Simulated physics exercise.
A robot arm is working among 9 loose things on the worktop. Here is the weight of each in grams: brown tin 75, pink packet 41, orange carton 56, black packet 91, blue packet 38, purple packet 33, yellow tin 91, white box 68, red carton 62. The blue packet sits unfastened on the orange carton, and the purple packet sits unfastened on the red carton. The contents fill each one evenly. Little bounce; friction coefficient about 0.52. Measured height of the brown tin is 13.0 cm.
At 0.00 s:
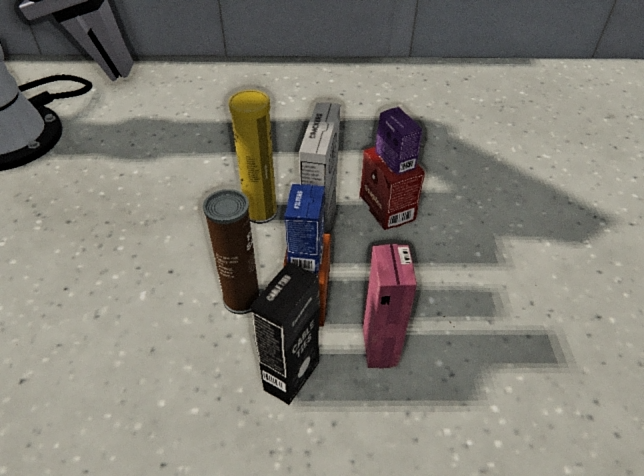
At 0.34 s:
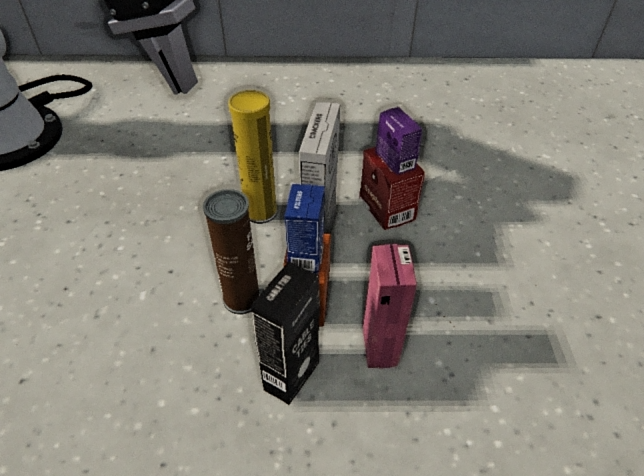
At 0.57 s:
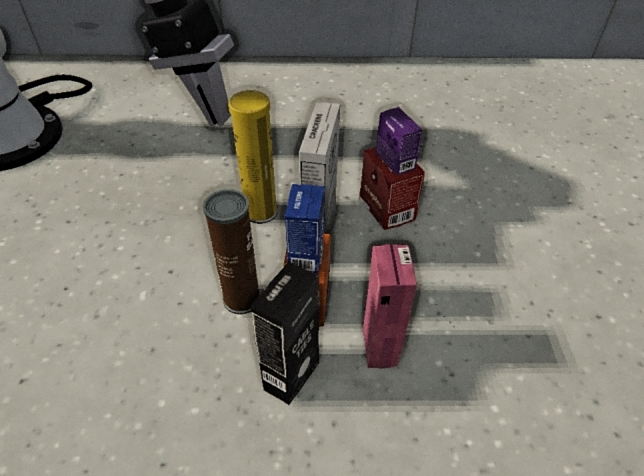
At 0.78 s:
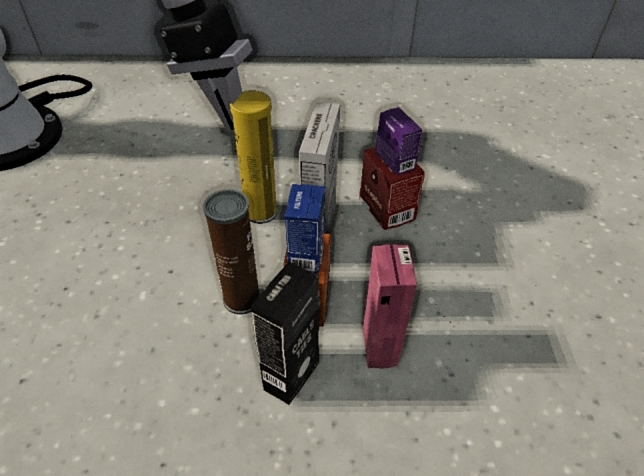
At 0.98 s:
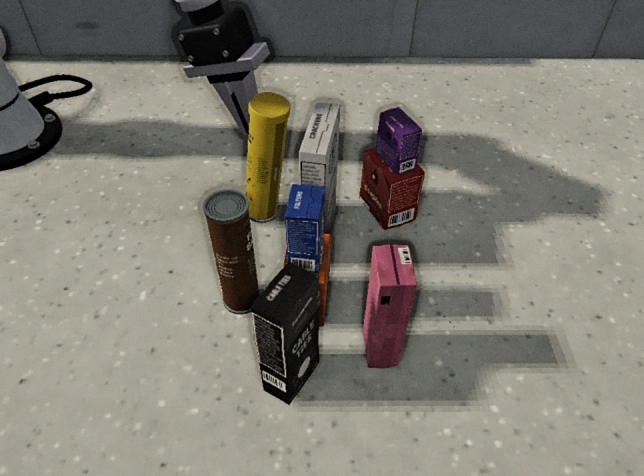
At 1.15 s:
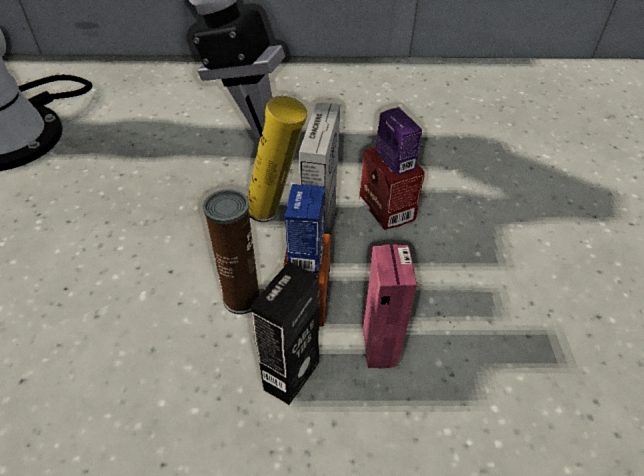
On a pale speckled worktop, a robot arm reaches in from the back left toward a cluster of upright boxes and two tins, some packets stacked on cartons. Its gripper moves right and lowers behind the yellow tin, which then leans gradually to the right while the other items stay still.
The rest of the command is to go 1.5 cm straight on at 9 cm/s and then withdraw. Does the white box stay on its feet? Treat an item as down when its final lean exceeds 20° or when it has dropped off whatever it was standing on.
No.
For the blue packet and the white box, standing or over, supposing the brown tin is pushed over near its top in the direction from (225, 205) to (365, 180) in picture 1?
Blue packet over, white box upright.
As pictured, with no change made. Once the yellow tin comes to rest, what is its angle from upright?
It comes to rest some 70° from upright.
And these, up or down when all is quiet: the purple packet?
Purple packet down.
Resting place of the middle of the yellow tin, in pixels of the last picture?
Close to (304, 230).
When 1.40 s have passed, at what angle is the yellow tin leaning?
Roughly 25 degrees from upright.
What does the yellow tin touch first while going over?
The white box.
Around 1.40 s, white box and yellow tin touch at 1.20 s; off upright yellow tin 26°, white box 9°.
Around 1.70 s, purple packet and white box touch at 1.53 s; red carton and white box touch at 1.58 s; off upright yellow tin 55°, purple packet 52°, white box 49°.
Around 2.15 s, orange carton and yellow tin touch at 1.79 s; off upright purple packet 90°, yellow tin 66°, white box 57°.
At rest, past 20° or fallen, yellow tin, white box and purple packet. Standing, brown tin, orange carton, pink packet, black packet, red carton and blue packet.
